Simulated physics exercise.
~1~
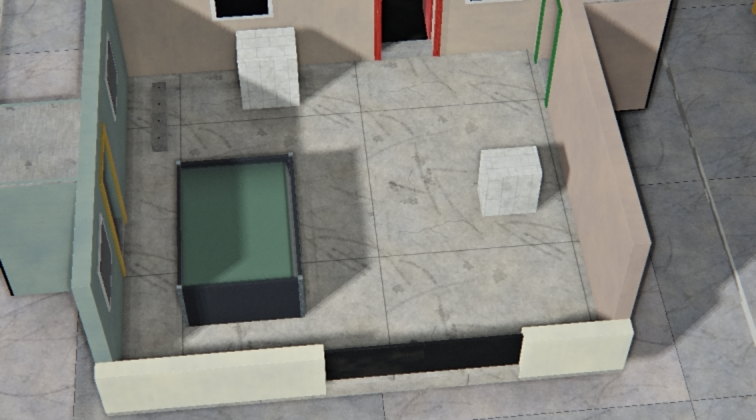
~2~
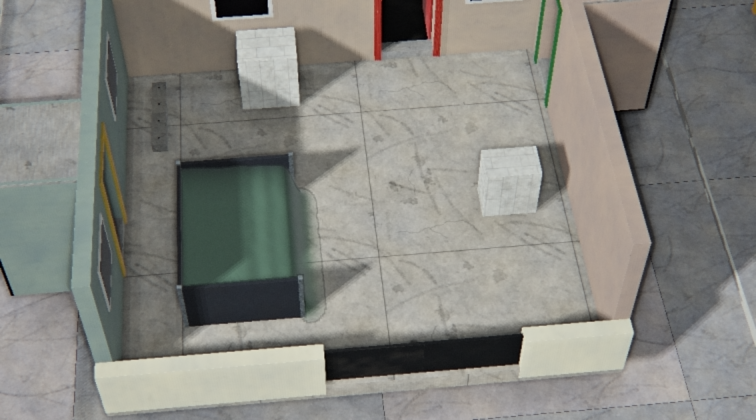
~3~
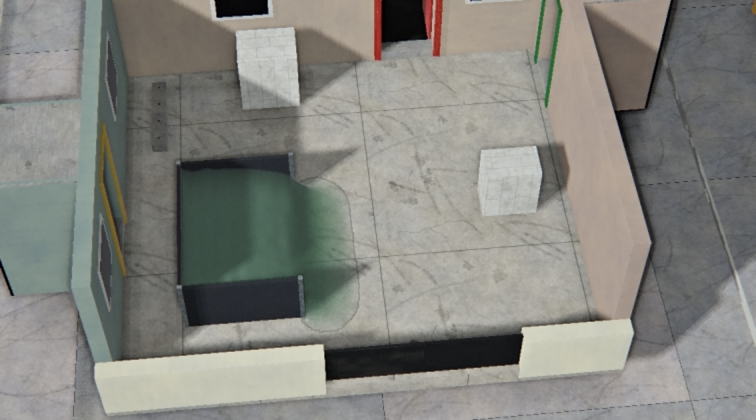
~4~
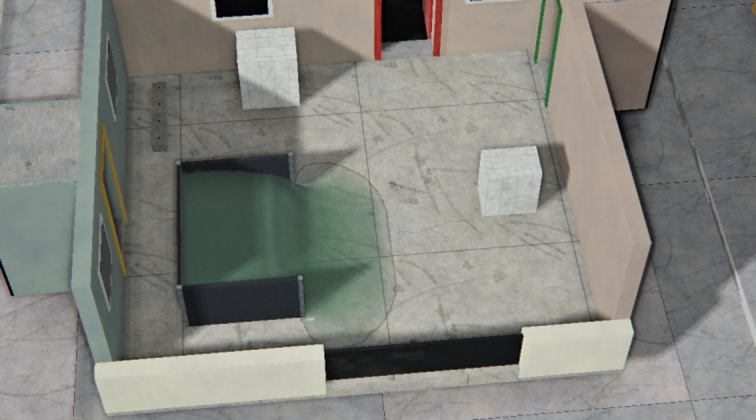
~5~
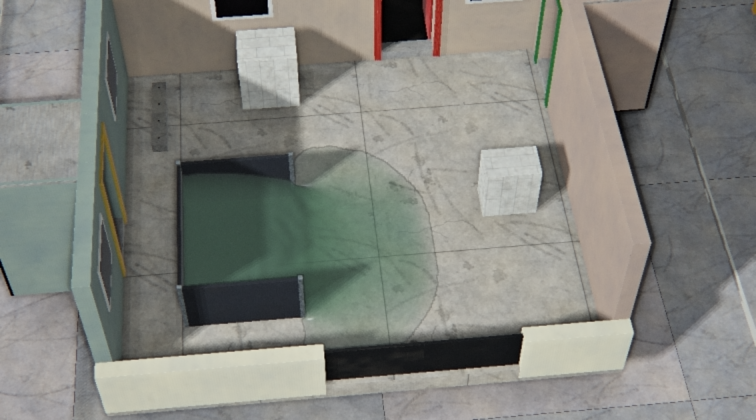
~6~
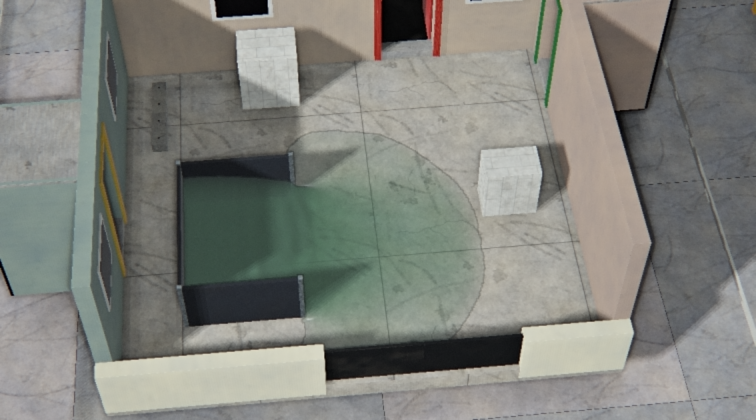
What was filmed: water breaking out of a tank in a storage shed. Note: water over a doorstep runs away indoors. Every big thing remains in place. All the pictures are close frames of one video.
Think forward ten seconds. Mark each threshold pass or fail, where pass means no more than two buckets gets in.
Green door - fail; yellow door - pass; red door - pass.
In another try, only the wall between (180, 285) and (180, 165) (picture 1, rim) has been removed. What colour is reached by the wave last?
My pick: The green door.
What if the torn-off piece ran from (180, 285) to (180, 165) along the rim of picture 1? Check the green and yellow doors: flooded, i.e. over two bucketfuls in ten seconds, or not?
For the green door, it sits short of it; for the yellow door, it overshoots.
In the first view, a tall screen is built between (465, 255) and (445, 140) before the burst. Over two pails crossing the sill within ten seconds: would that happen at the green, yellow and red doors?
Reading it off: Green - over the threshold, yellow - under the threshold, red - over the threshold.
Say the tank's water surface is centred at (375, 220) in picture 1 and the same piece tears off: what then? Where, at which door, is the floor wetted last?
The one in yellow comes last.
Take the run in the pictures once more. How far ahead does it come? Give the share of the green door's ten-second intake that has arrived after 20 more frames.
Around 40 in a hundred.
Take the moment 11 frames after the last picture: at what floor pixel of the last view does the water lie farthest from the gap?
At roughly (525, 50).
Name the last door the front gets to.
Door: The door marked yellow.
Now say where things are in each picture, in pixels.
The first frame shows still water in the water tank at (238, 222).
In the second frame, the front is at (308, 320), out from the gap at (295, 239).
In the third frame, water pours out at (295, 242) and has run to (337, 324).
In the fourth frame, the front is at (358, 336), out from the gap at (295, 244).
In the fifth frame, water pours out at (296, 245) and has run to a hidden place.
In the sixth frame, water pours out at (296, 245) and has run to (479, 273).
A moment on, water covers 50 % of the floor; the green door not reached, the yellow door not reached, the red door not reached.
Next, water covers 60 % of the floor; the green door under two buckets in, the yellow door not reached, the red door wet at the sill, nothing in.
Then, water covers 60 % of the floor; the green door over two buckets in, the yellow door not reached, the red door wet at the sill, nothing in.
Later, water covers 85 % of the floor; the green door far over two buckets in, the yellow door not reached, the red door wet at the sill, nothing in.
In the end, water covers 100 % of the floor; the green door far over two buckets in, the yellow door wet at the sill, nothing in, the red door under two buckets in.
